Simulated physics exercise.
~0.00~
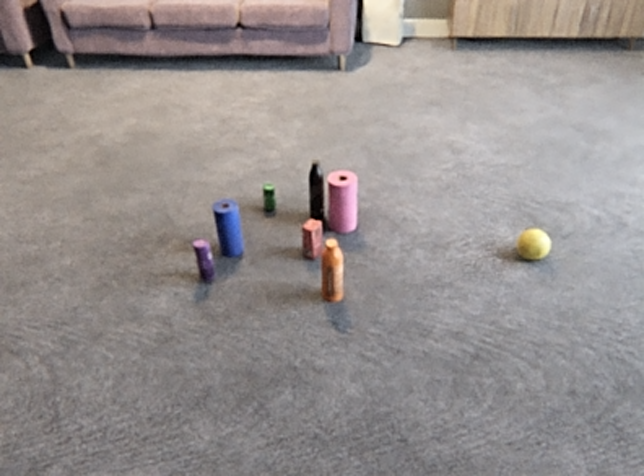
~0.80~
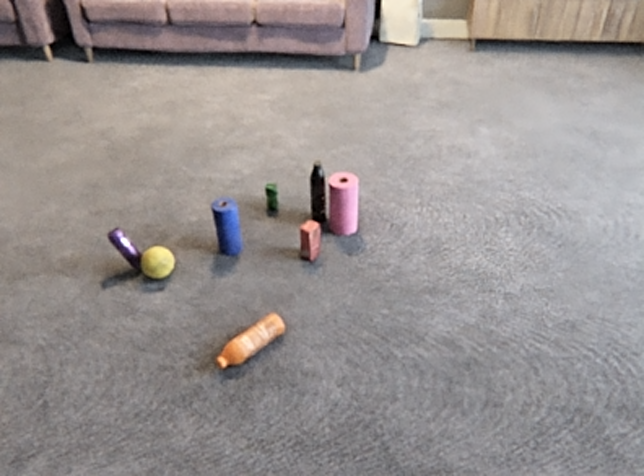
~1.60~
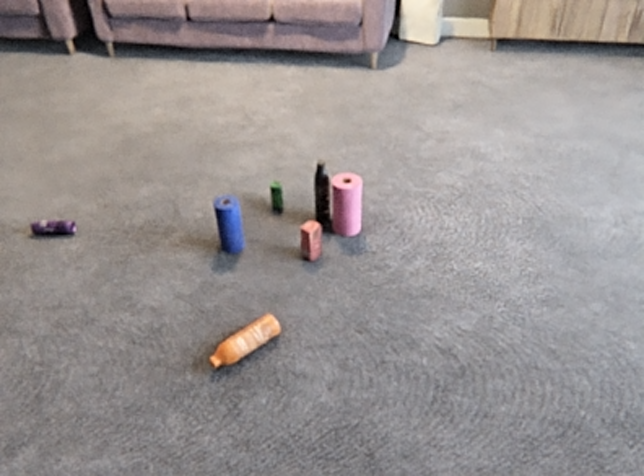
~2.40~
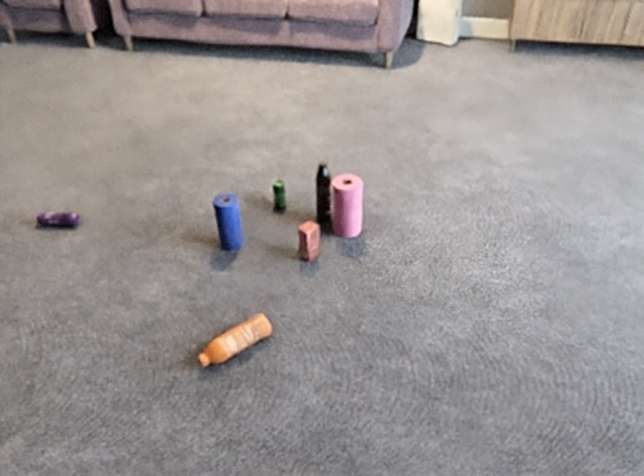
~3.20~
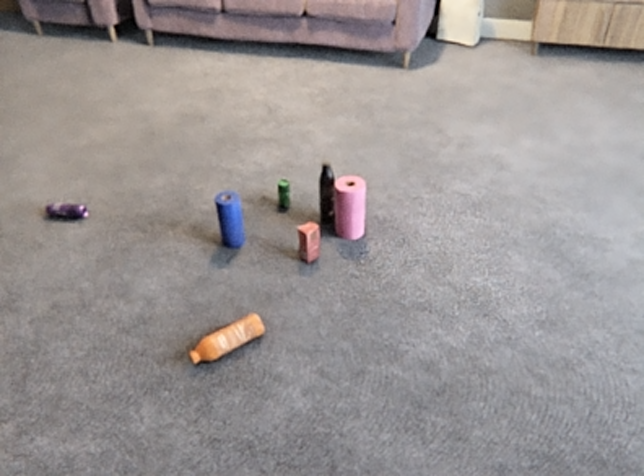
The clip opens on a grey carpet where seven household items, among them cans, bottles, rolls and a carton, stand upright with a yellow ball off to the right. The ball travels left across the floor, and the orange bottle ends up on its side nearer the front. At the far left of the group, the ball is beside the purple can, which leans over. The can then lies on its side farther left, and the ball is out of view. At the end the blue roll, green can, black bottle, pink roll and red carton still stand.
